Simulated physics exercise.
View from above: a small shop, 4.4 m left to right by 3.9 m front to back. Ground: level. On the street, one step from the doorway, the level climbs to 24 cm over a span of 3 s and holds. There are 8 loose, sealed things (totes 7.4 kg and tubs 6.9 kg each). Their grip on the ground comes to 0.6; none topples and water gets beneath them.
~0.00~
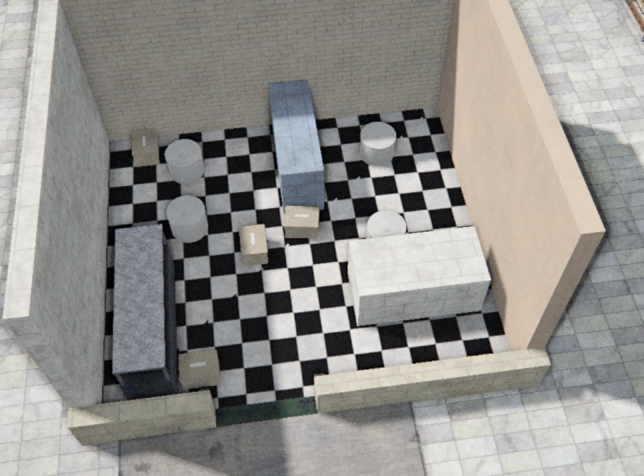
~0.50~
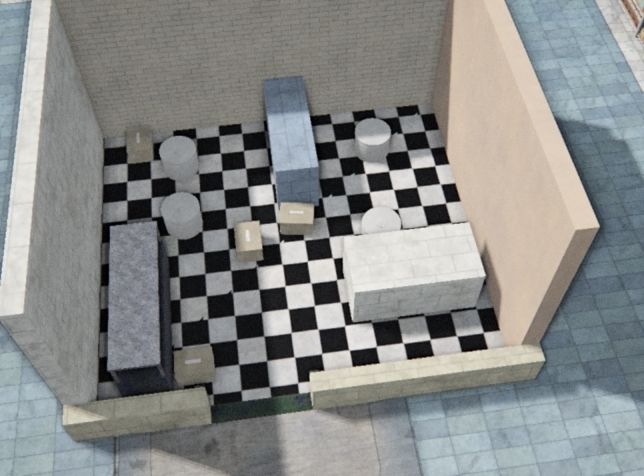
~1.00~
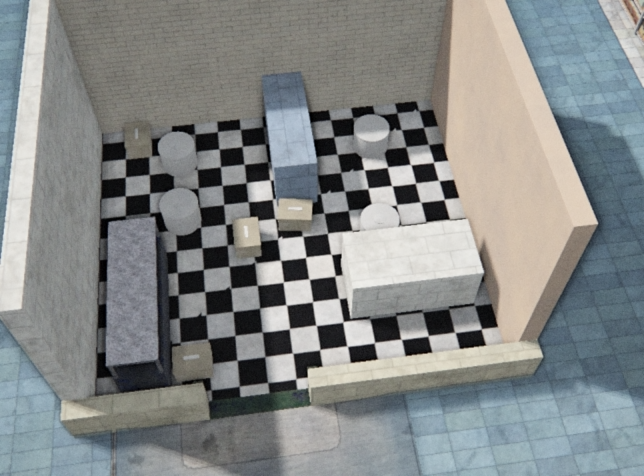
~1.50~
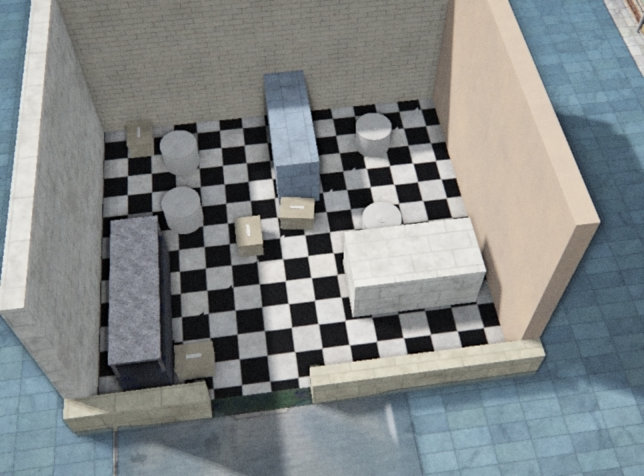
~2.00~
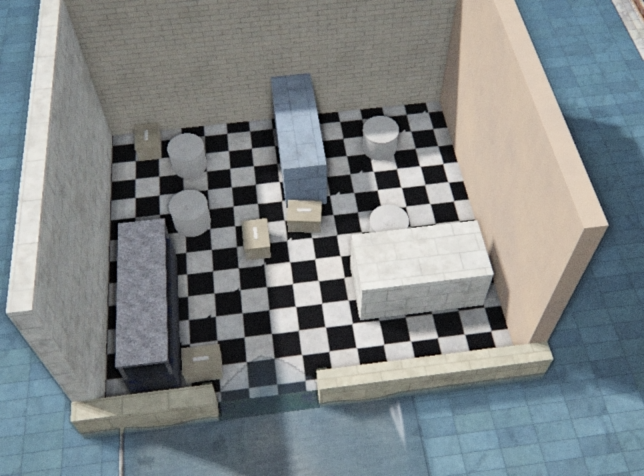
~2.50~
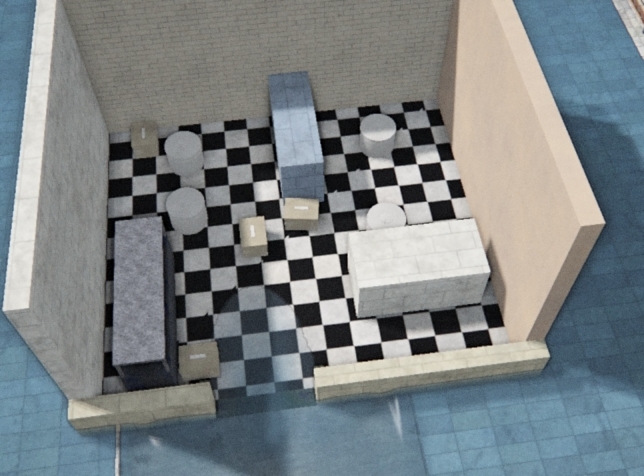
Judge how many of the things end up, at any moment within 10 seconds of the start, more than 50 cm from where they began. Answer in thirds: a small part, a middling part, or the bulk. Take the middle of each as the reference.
The count is the bulk, two thirds or more.
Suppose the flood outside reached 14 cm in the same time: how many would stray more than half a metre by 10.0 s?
0.
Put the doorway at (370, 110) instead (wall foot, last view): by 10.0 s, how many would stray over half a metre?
You'd get 5 in that case.
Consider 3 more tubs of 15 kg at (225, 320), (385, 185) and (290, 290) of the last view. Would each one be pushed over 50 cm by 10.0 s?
One by one, in that order: Above it, below it, above it.
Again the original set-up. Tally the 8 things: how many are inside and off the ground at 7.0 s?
5.
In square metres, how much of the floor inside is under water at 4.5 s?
About 8.5 m2.
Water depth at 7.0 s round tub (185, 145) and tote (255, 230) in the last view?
I'd estimate 12 cm for the first and 14 cm for the second.
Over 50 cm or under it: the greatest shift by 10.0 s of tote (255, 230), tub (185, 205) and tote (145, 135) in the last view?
Result, in turn: Exceeded / exceeded / exceeded.
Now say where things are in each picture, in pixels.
In the first frame, a tote at (144, 142), on the bottom; a tub at (183, 153) rests on the ground; 0.0 m2 under water; 0 of 8 have shifted.
In the second frame, a tote at (138, 138) rests on the ground; a tub at (178, 150), on the bottom; 0.0 m2 under water; 0 of 8 have shifted.
In the third frame, a tote at (137, 134) rests on the ground; a tub at (176, 145), on the bottom; water covers 0.0 m2; 0 of 8 have shifted.
In the fourth frame, a tote at (139, 133), on the bottom; a tub at (178, 144), on the bottom; water covers 0.0 m2; 0 of 8 have shifted.
In the fifth frame, a tote at (147, 136) rests on the ground; a tub at (186, 147), on the bottom; 0.3 m2 under water; 0 of 8 have shifted.
In the sixth frame, a tote at (143, 133) rests on the ground; a tub at (183, 145), on the bottom; water covers 1.1 m2; 0 of 8 have shifted.
After 3.5 s 0 of 8 are over 50 cm from their spots; 0 afloat.
After 4.5 s 2 of 8 are over 50 cm from their spots; 0 afloat.
After 7.0 s 4 of 8 are over 50 cm from their spots; 5 afloat.
After 10.0 s 4 of 8 are over 50 cm from their spots, and 6 have been at some point; 8 afloat.
